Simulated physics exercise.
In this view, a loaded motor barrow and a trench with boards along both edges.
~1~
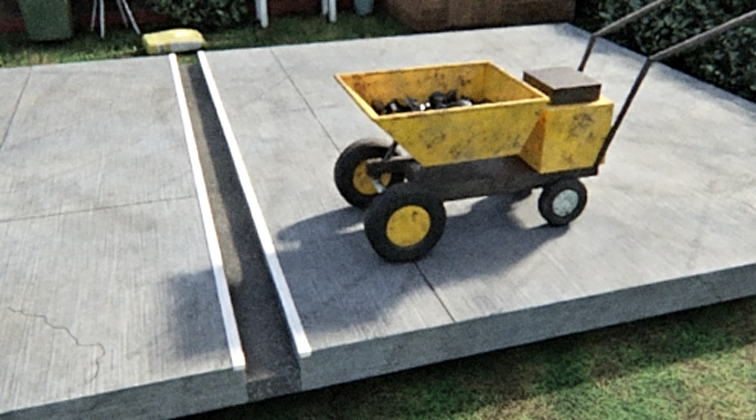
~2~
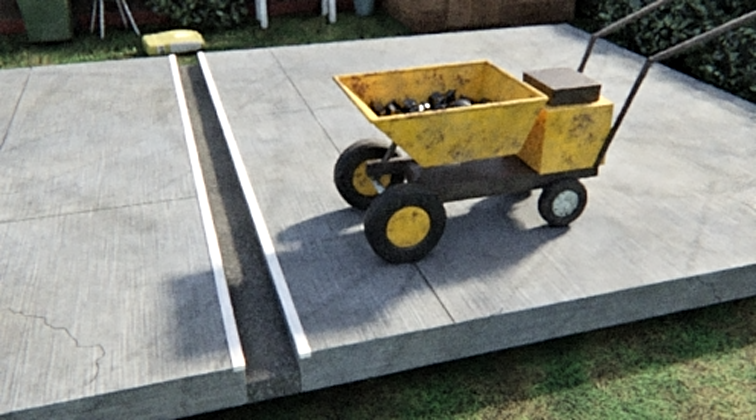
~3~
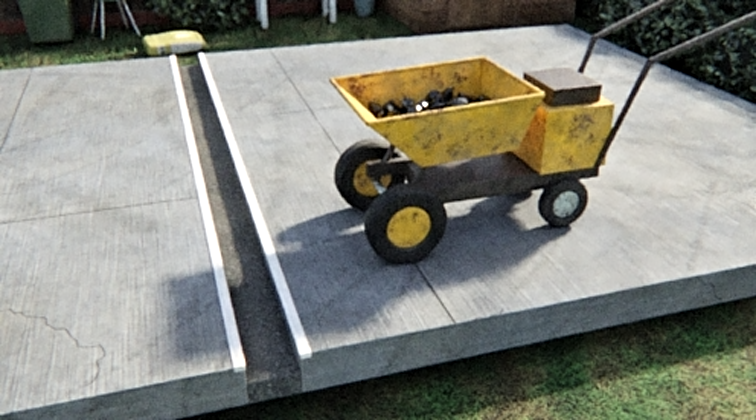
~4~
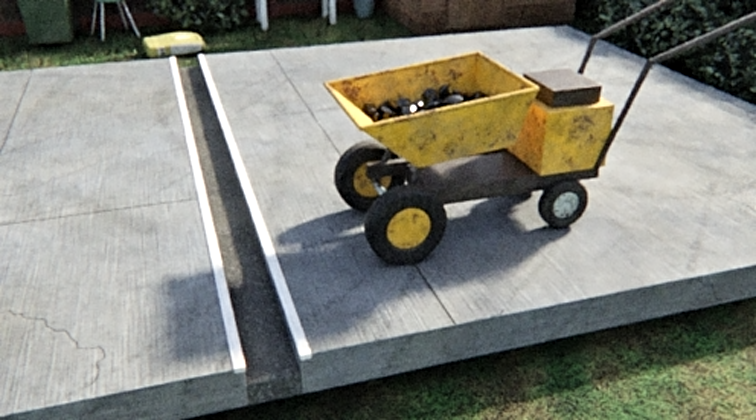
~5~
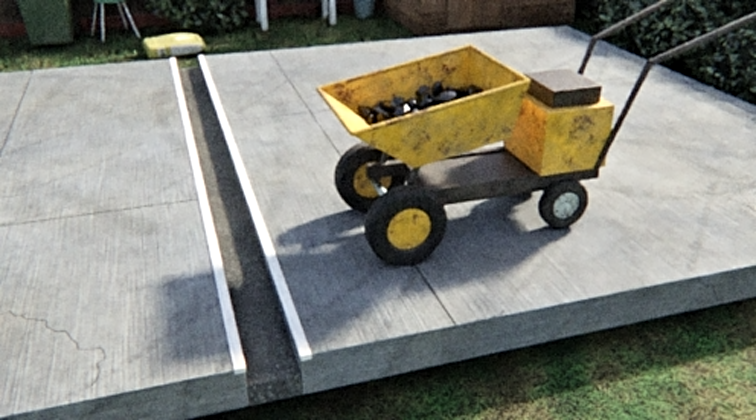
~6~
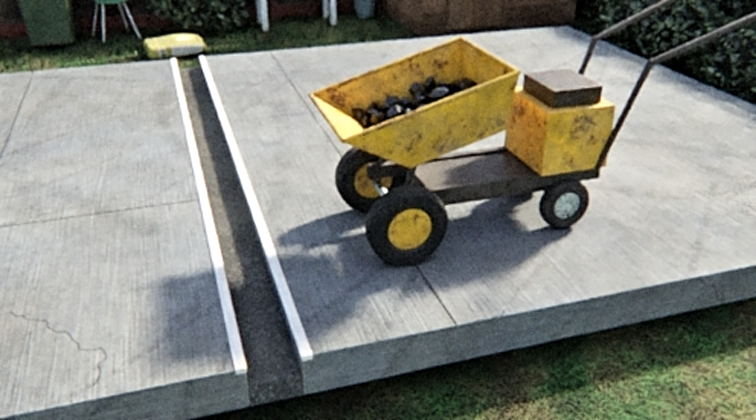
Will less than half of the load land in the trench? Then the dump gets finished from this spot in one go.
Greater share.
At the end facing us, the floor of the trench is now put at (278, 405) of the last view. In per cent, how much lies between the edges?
Estimate: Approx. 90 per cent.
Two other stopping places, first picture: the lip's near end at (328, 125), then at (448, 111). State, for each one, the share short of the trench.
Roughly 0 percent first, then roughly 60 percent.
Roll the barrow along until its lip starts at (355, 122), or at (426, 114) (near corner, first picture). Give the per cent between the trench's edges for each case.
First try: 50 per cent; second try: 50 per cent.
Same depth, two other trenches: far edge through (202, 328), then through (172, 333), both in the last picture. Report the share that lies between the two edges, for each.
The first case gives close to 100 per cent and the second close to 100 per cent.
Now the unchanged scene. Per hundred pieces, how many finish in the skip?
About 0 %.
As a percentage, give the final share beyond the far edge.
Call it some 20 percent of the pieces.
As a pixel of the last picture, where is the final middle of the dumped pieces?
Roughly pixel (241, 258).
Shortly afterwards, skip tipped steeply; the whole lot in the skip.
Next, skip tipped steeply; all but a few in the skip; only a few short of the trench; only a few in or heaped over the trench.
Some moments later, skip tipped right over; a little in the skip; only a few short of the trench; the bulk in or heaped over the trench; near a quarter beyond it.
In the end, skip tipped right over; a little short of the trench; the bulk in or heaped over the trench; near a quarter beyond it.
